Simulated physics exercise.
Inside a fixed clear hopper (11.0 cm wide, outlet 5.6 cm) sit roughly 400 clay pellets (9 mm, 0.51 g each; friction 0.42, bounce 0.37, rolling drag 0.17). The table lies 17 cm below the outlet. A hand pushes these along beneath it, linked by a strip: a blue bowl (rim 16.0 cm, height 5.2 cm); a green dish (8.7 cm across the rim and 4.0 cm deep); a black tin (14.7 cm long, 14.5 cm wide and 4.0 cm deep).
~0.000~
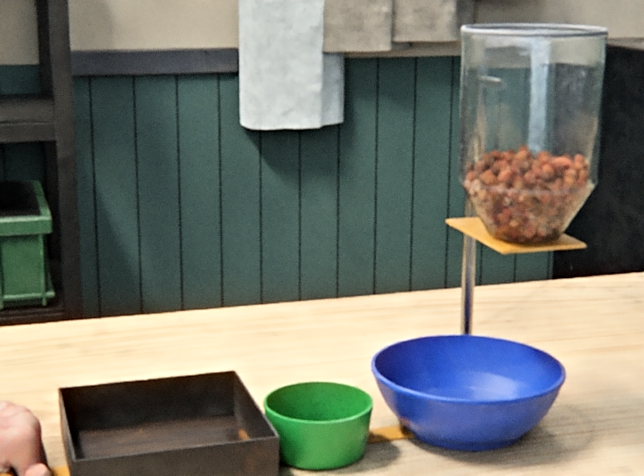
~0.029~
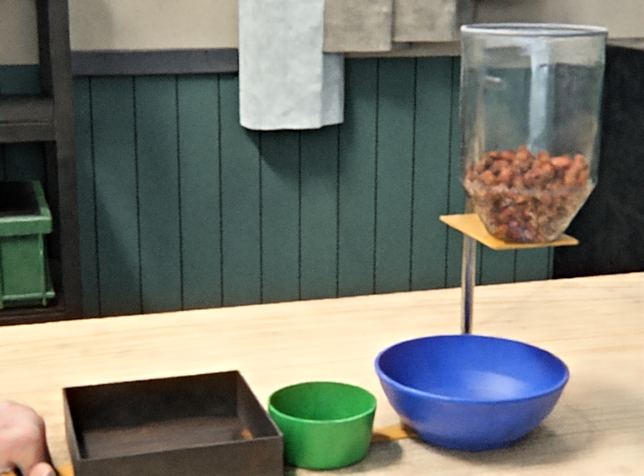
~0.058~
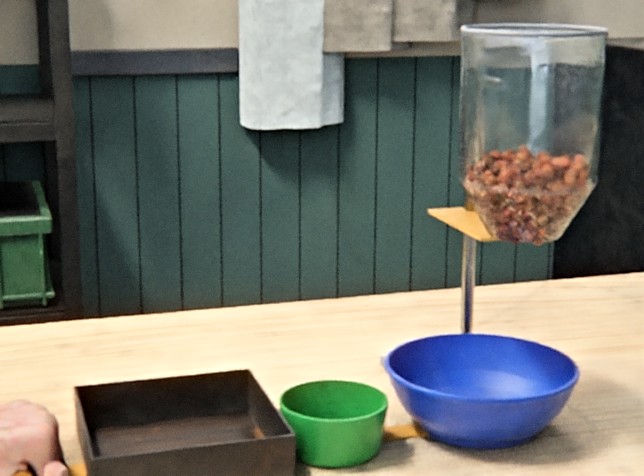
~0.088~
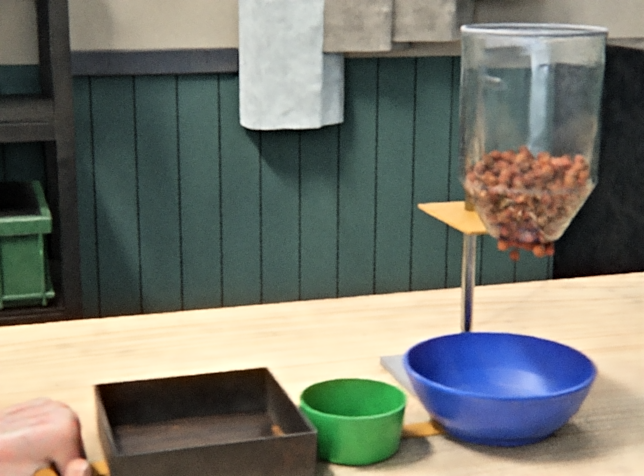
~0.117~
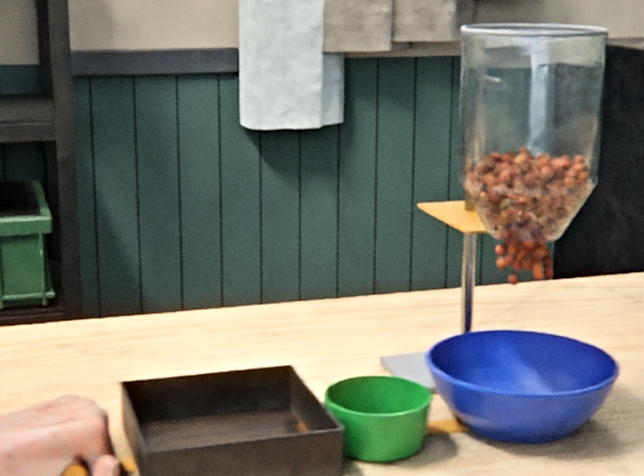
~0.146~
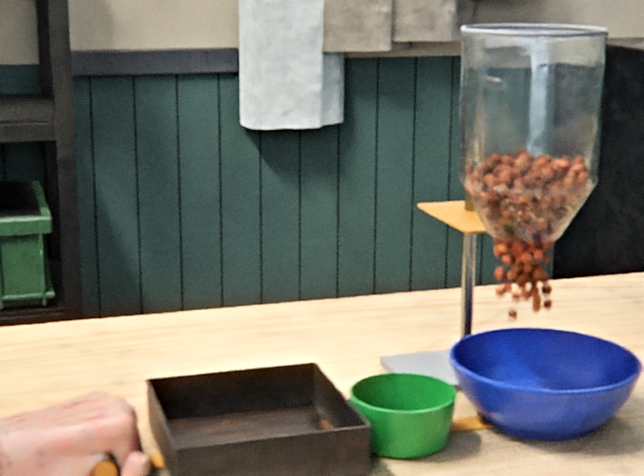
On a wooden table, a hand pushes three joined containers right as brown pellets begin dropping from a jar.
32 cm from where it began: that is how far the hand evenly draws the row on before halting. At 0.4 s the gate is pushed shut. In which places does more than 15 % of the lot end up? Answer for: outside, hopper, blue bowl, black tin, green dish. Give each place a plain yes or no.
Place by place: Outside everything no, hopper yes, blue bowl no, black tin yes, green dish yes.
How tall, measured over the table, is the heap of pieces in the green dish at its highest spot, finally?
Near 3.0 cm.
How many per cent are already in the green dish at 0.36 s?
The share there at that time comes to around 30 per cent.
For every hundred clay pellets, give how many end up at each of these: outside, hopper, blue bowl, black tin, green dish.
Per hundred: 5 outside, hopper 30, blue bowl 5, black tin 35, green dish 25.
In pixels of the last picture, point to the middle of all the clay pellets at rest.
I'd put the centre roughly at pixel (554, 411).
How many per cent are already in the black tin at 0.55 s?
Close to 35 in a hundred has got there by that moment.
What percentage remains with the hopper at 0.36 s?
Around 45 percent of the load.
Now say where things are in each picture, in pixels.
In the first picture, dishes slid 0.0 cm; 0 pieces falling; top of the load at (494, 163); blue bowl at (467, 365); green dish at (318, 401); black tin at (163, 411).
In the second picture, dishes slid 0.3 cm; 0 pieces falling; top of the load at (494, 163).
In the third picture, dishes slid 1.3 cm; 0 pieces falling; top of the load at (525, 163).
In the fourth picture, dishes slid 2.9 cm; 8 pieces falling; top of the load at (524, 164).
In the fifth picture, dishes slid 5.1 cm; 27 pieces falling; top of the load at (524, 166).
In the sixth picture, dishes slid 7.3 cm; 47 pieces falling; top of the load at (547, 168); blue bowl at (544, 357); green dish at (403, 391); black tin at (252, 401). They move about 76 cm a second.
Then, at 0.36 s, hopper 45 %, blue bowl 5 %, black tin 5 %, green dish 30 %, in the air 15 %; middle of all pieces on or above the table near (545, 292).
Then, at 0.55 s, outside 5 %, hopper 30 %, blue bowl 5 %, black tin 35 %, green dish 25 %; middle of all pieces on or above the table near (588, 351).
Then, at 0.71 s, outside 5 %, hopper 30 %, blue bowl 5 %, black tin 35 %, green dish 25 %; middle of all pieces on or above the table near (590, 354).
After 0.87 s, outside 5 %, hopper 30 %, blue bowl 5 %, black tin 35 %, green dish 25 %; middle of all pieces on or above the table near (590, 356).
In the end, at 1.3 s, outside 5 %, hopper 30 %, blue bowl 5 %, black tin 35 %, green dish 25 %.
